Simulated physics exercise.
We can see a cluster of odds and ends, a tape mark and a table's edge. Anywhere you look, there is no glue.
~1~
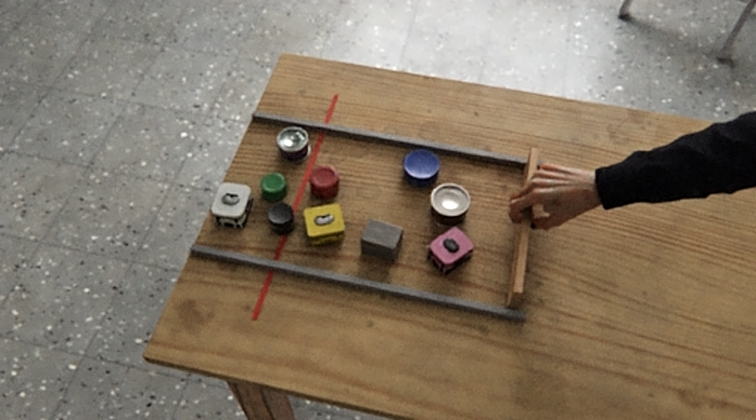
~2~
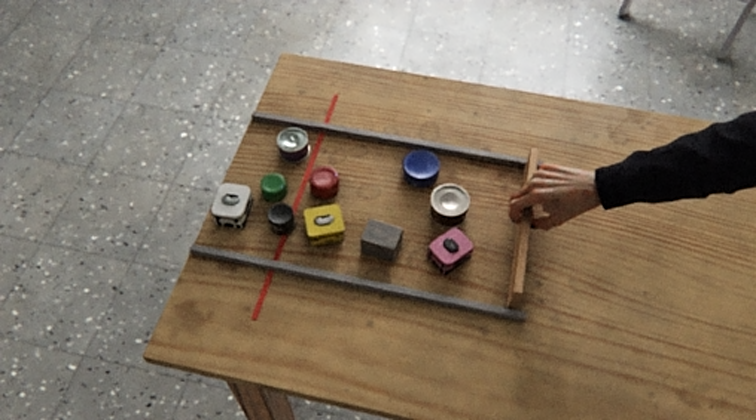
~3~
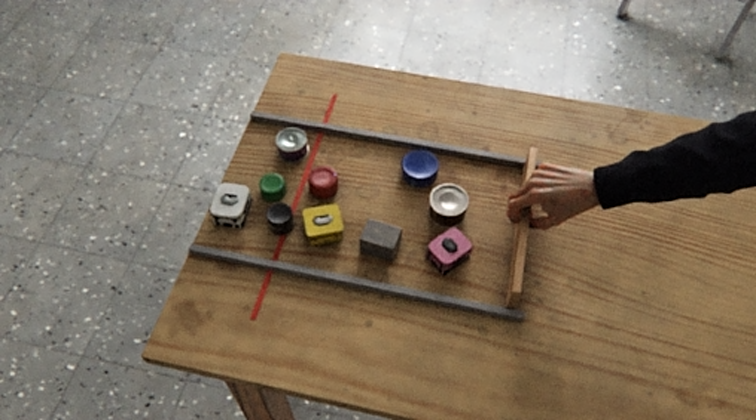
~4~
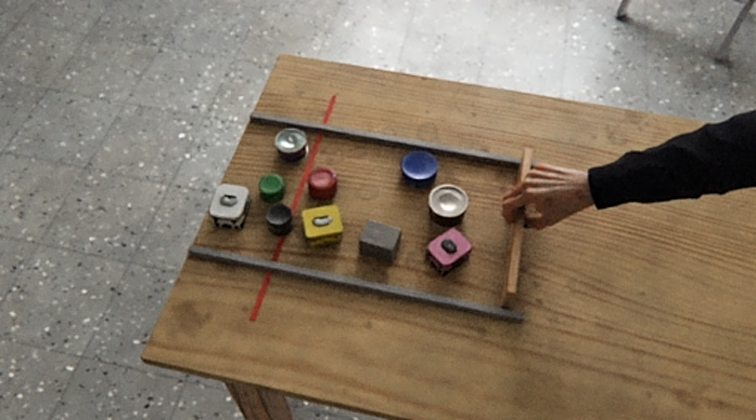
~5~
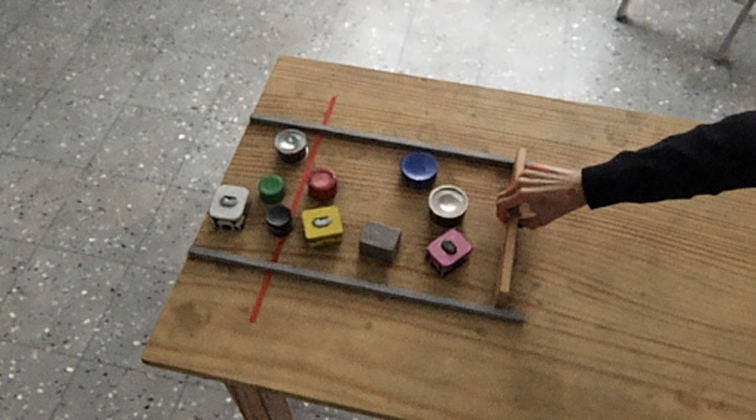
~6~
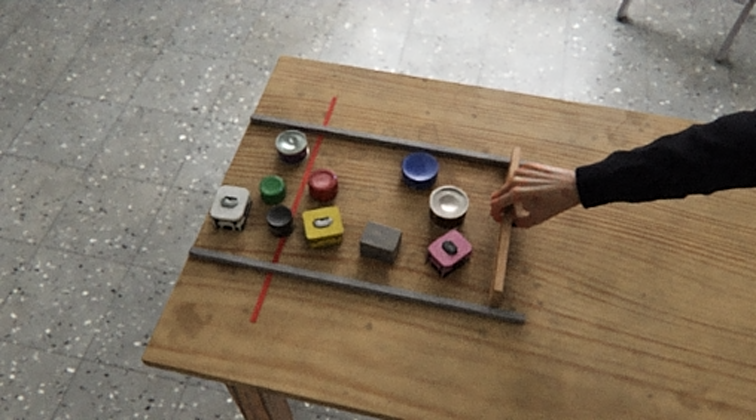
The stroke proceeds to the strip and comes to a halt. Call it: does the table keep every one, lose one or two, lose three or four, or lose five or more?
It loses one or two.
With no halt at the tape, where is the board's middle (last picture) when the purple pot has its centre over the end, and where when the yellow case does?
Approx. (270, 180) / approx. (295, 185) for the other.
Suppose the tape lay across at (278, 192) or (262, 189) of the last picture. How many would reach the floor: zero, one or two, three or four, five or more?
Going place by place, the count is either three or four; more than four.
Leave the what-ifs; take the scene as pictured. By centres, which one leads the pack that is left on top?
It's the yellow case that ends nearest.
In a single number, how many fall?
Total: 2.
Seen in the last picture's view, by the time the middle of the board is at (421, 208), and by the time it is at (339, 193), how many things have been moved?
It comes to 4 for the first spot, 9 for the other.
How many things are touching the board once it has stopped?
Number in contact with it: 3.
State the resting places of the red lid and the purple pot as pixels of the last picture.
You'll find the red lid at roughly (256, 169) and the purple pot at roughly (264, 143).
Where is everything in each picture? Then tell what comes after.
White case (233, 206); green lid (274, 188); purple pot (293, 145); board (524, 225); tape (300, 193), in the first frame.
Green lid (274, 188); red lid (324, 182), in the second frame.
Purple pot (292, 145); board (523, 225), in the third frame.
White case (231, 206); brown tin (447, 207), in the fourth frame.
Green lid (272, 189); black tub (280, 221), in the fifth frame.
White case (232, 208); green lid (273, 190); purple pot (292, 148); board (506, 224); tape (299, 196), in the sixth frame.
Soon after, none off yet; white case at rest near (232, 208); green lid at rest near (273, 190); purple pot at rest near (292, 148).
After that, none off yet; white case displaced a little near (216, 205); green lid at rest near (269, 187); purple pot at rest near (292, 148).
In the end, the number that fall off is one or two; gone, black tub and white case.
